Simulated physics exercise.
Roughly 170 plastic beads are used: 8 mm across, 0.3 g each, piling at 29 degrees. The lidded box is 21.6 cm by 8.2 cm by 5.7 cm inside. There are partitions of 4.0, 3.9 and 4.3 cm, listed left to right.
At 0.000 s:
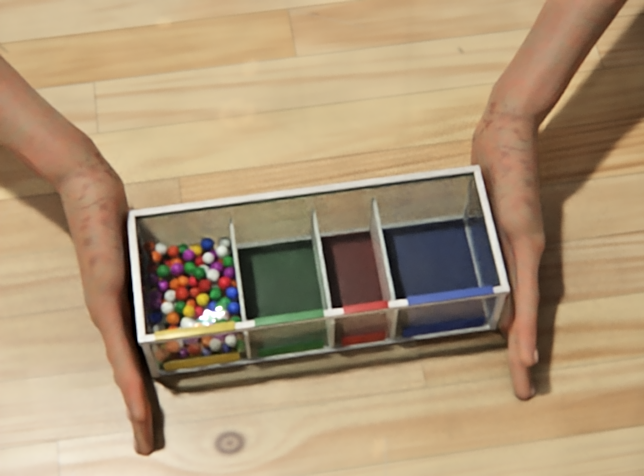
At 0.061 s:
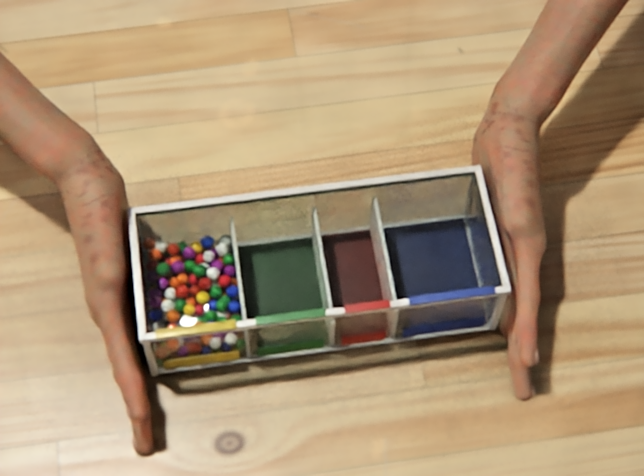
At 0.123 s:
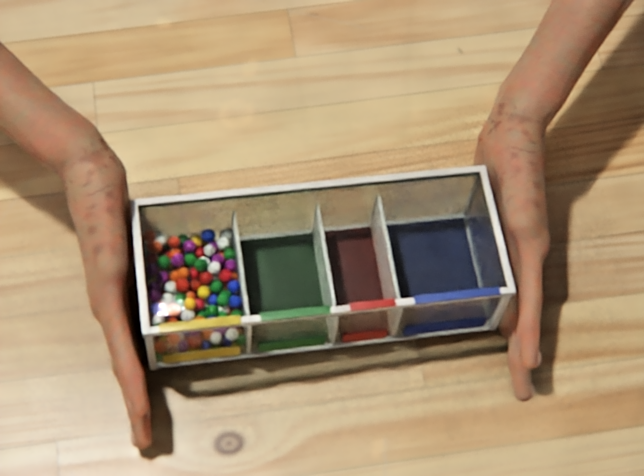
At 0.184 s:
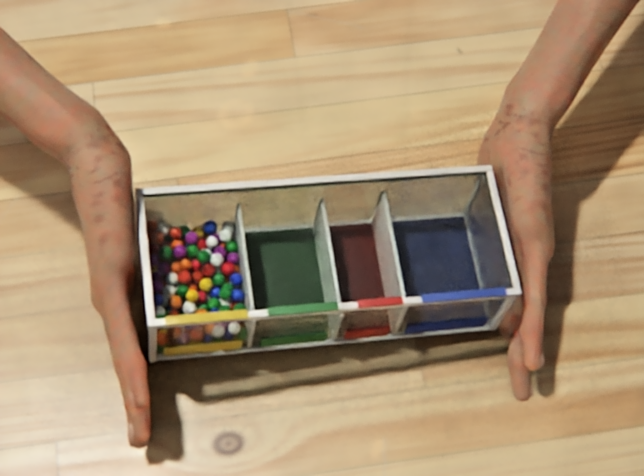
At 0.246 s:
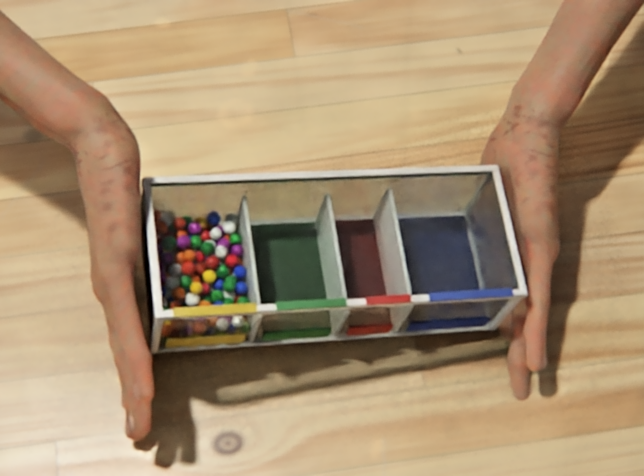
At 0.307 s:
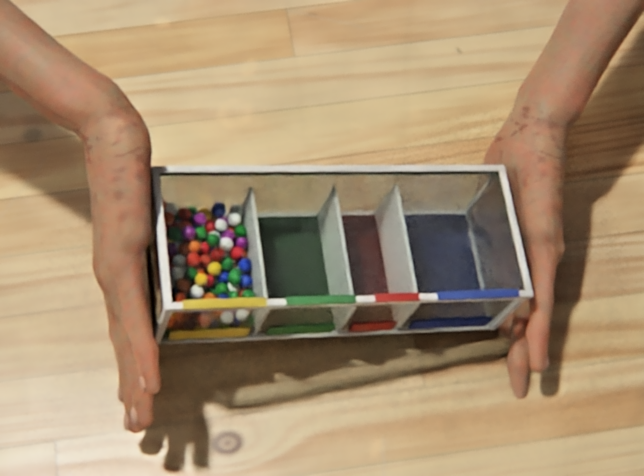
Clear partitioned box of multicoloured beads in its left, yellow-marked section tilting slightly between two hands above a wooden surface.
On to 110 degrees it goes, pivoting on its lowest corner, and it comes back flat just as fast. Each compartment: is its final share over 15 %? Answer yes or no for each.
Red compartment: No, blue compartment: Yes, green compartment: No, yellow compartment: Yes.
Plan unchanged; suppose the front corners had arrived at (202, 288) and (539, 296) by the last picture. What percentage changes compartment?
Near 50 %.
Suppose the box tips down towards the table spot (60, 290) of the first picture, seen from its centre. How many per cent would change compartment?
Roughly 0 percent of them.
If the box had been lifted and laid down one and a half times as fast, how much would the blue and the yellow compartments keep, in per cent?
That way blue would end with 30 per cent and yellow with 60 per cent.
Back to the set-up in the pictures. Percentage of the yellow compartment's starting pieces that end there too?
Fraction kept: Approx. 50 %.
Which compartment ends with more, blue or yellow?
Answer: Yellow.
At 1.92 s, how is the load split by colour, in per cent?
In per cent: Red 5, blue 25, green 0, yellow 70.
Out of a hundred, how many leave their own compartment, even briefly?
About 50 %.
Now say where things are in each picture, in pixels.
The first frame shows box tilt 0 degrees, front corners at (145, 337) and (502, 288); yellow 100 %.
The second frame shows box tilt 1 degrees, front corners at (146, 335) and (503, 288).
The third frame shows box tilt 4 degrees, front corners at (149, 329) and (508, 289), lowest corner right front.
The fourth frame shows box tilt 7 degrees, front corners at (155, 321) and (513, 290), lowest corner right front.
The fifth frame shows box tilt 11 degrees, front corners at (162, 312) and (519, 291), lowest corner right front.
The sixth frame shows box tilt 15 degrees, front corners at (171, 304) and (525, 292), lowest corner right front; yellow 100 %. Its pace works out near 60 degrees a second.
After 1.92 s, tilt 110 degrees; red 5 %, blue 25 %, yellow 70 %.
Then, at 3.00 s, tilt 51 degrees; red 5 %, blue 40 %, green 5 %, yellow 55 %.
After 4.05 s, tilt 0 degrees; red 5 %, blue 40 %, green 10 %, yellow 50 %.
By 4.7 s all is still; red 5 %, blue 40 %, green 10 %, yellow 50 %.
